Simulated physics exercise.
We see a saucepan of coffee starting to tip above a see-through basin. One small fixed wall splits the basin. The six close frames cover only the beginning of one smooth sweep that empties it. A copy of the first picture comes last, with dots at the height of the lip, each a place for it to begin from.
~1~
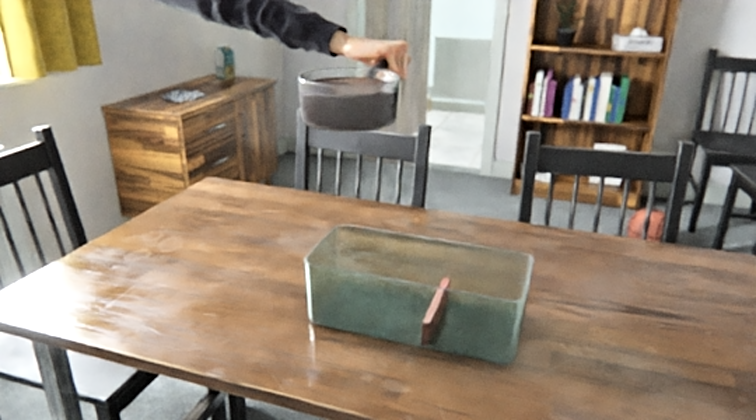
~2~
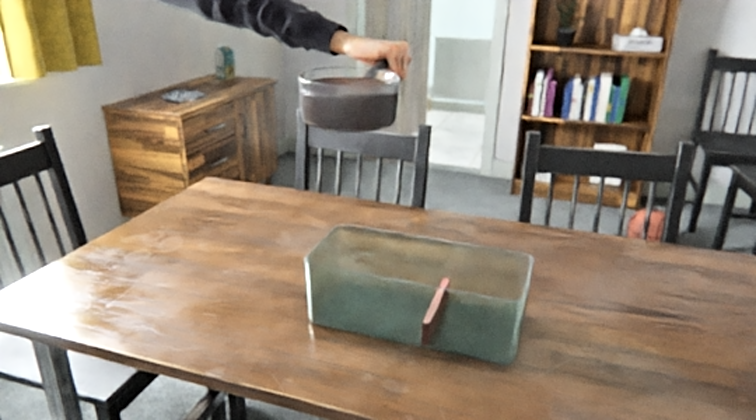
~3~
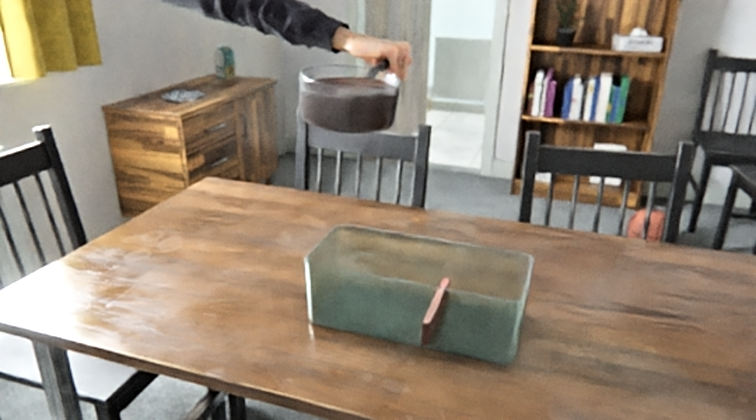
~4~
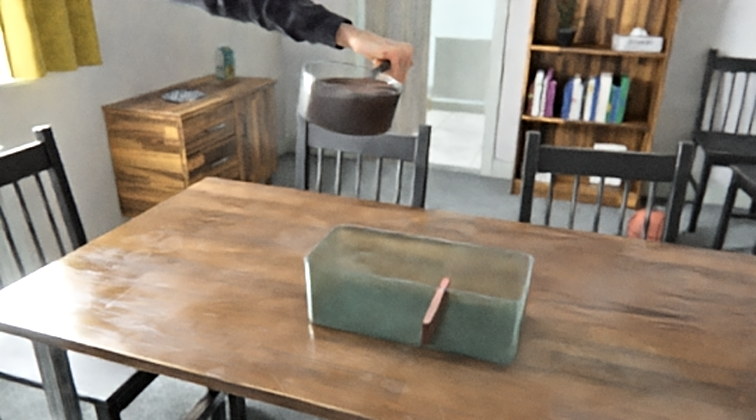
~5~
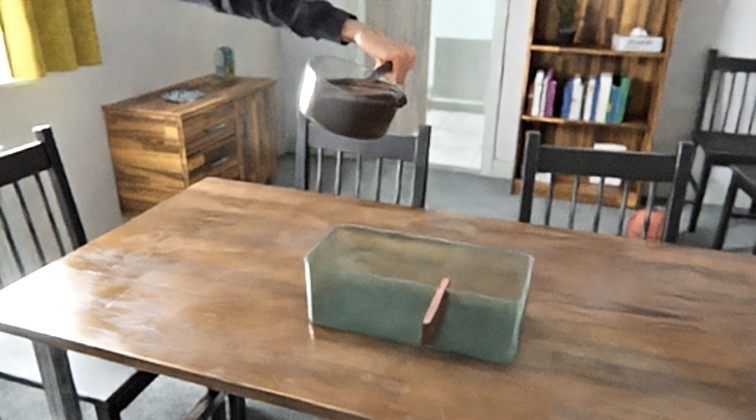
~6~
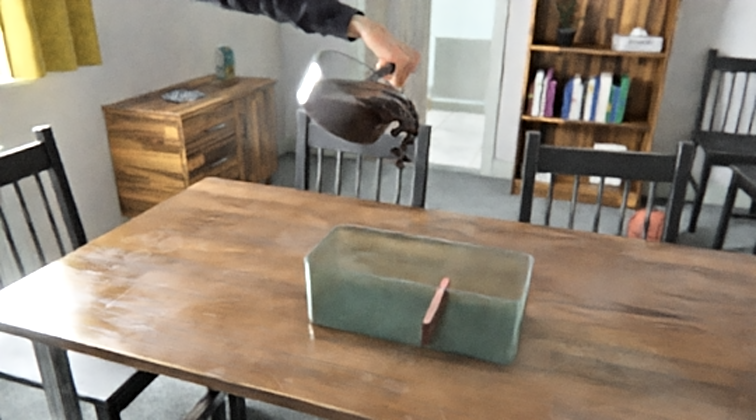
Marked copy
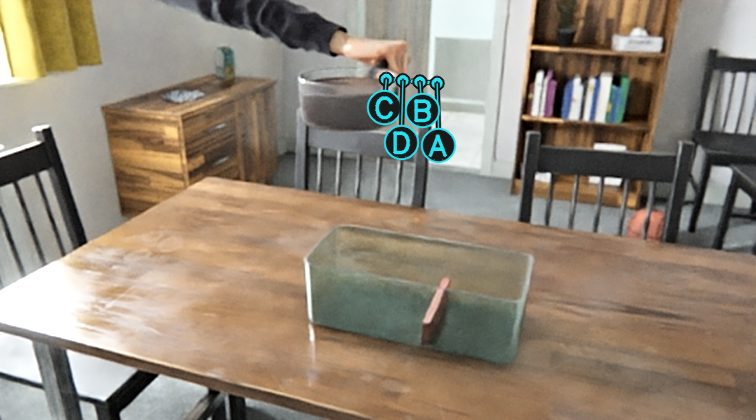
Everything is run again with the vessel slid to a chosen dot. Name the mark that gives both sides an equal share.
Take C.
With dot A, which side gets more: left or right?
The right side.
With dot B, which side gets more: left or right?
The right one.
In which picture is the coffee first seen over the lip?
Picture 5.
On the marked copy, A at (437, 83); B at (419, 81); C at (386, 79); D at (402, 80).
With A, about 11 % ends left of the wall and 87 % right of it.
With B, about 21 % ends left of the wall and 77 % right of it.
With C, about 49 % ends left of the wall and 48 % right of it.
With D, about 33 % ends left of the wall and 65 % right of it.
